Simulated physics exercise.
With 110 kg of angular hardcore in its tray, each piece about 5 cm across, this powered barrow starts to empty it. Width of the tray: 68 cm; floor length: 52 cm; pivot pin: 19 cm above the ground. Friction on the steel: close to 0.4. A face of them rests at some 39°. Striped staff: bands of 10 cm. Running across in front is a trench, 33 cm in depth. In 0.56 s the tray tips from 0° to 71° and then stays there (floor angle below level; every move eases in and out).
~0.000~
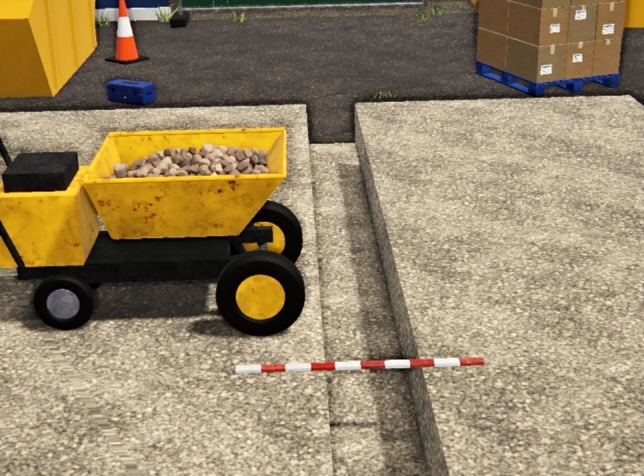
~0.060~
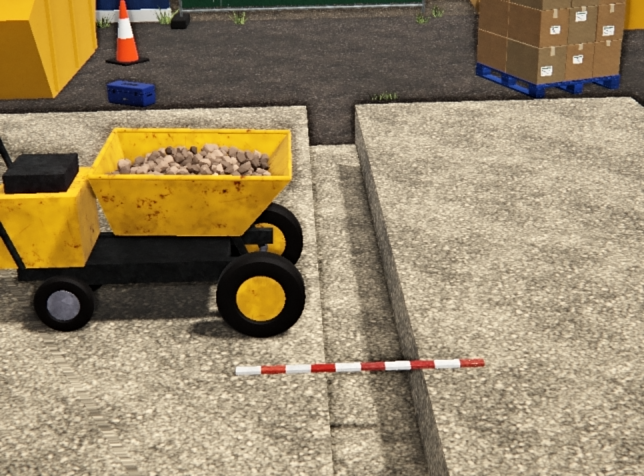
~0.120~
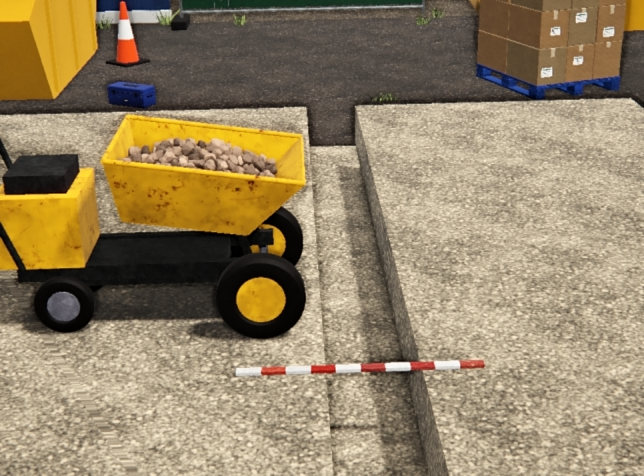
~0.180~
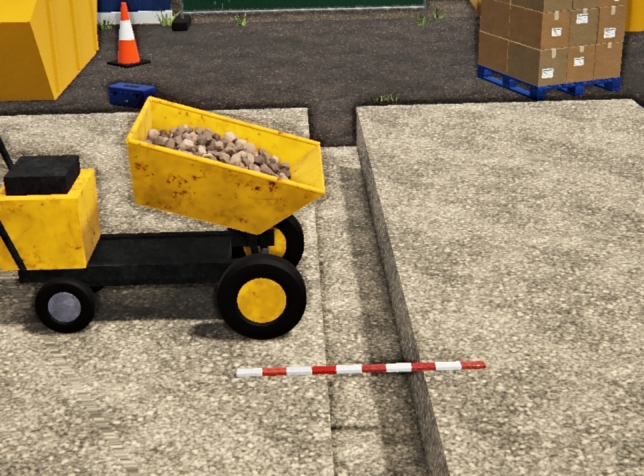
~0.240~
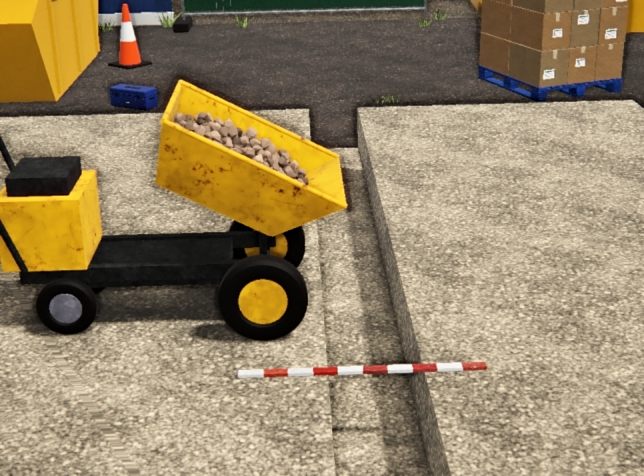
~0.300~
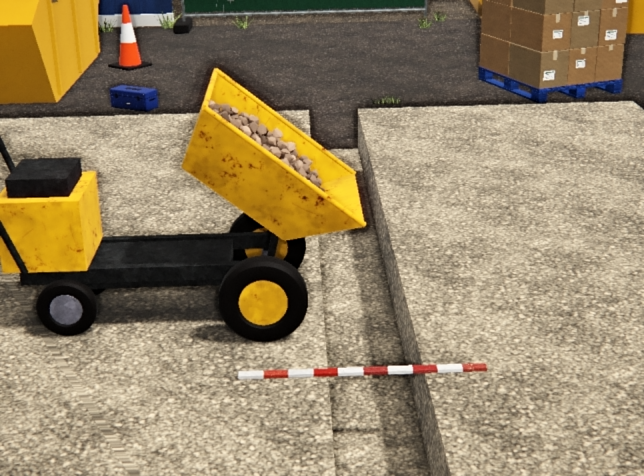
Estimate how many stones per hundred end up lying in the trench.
24 %.
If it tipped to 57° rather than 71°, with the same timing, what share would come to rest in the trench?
Then about 10 per cent.
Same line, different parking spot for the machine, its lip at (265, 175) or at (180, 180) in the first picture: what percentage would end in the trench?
Around 35 and then 90 percent.
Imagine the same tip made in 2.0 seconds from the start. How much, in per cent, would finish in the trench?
Near 50 per cent.
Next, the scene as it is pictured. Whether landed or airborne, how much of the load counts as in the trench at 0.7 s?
By that moment, roughly 5 per cent of the load.
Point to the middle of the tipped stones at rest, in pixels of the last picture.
Around (458, 298).
After 0.4 s the floor is at 60°; 100 % in the tray; the foremost stones are at (359, 220).
After 0.7 s the floor is at 71°; 76 % in the tray, 3 % in the trench, 21 % past the trench; the foremost stones are at (459, 292).
After 1.0 s the floor is at 71°; 14 % in the tray, 5 % in the trench, 80 % past the trench; the foremost stones are at (641, 306).
After 3.0 s the floor is at 71°; 0 % in the tray, 24 % in the trench, 76 % past the trench; the foremost stones are past the picture's edge.
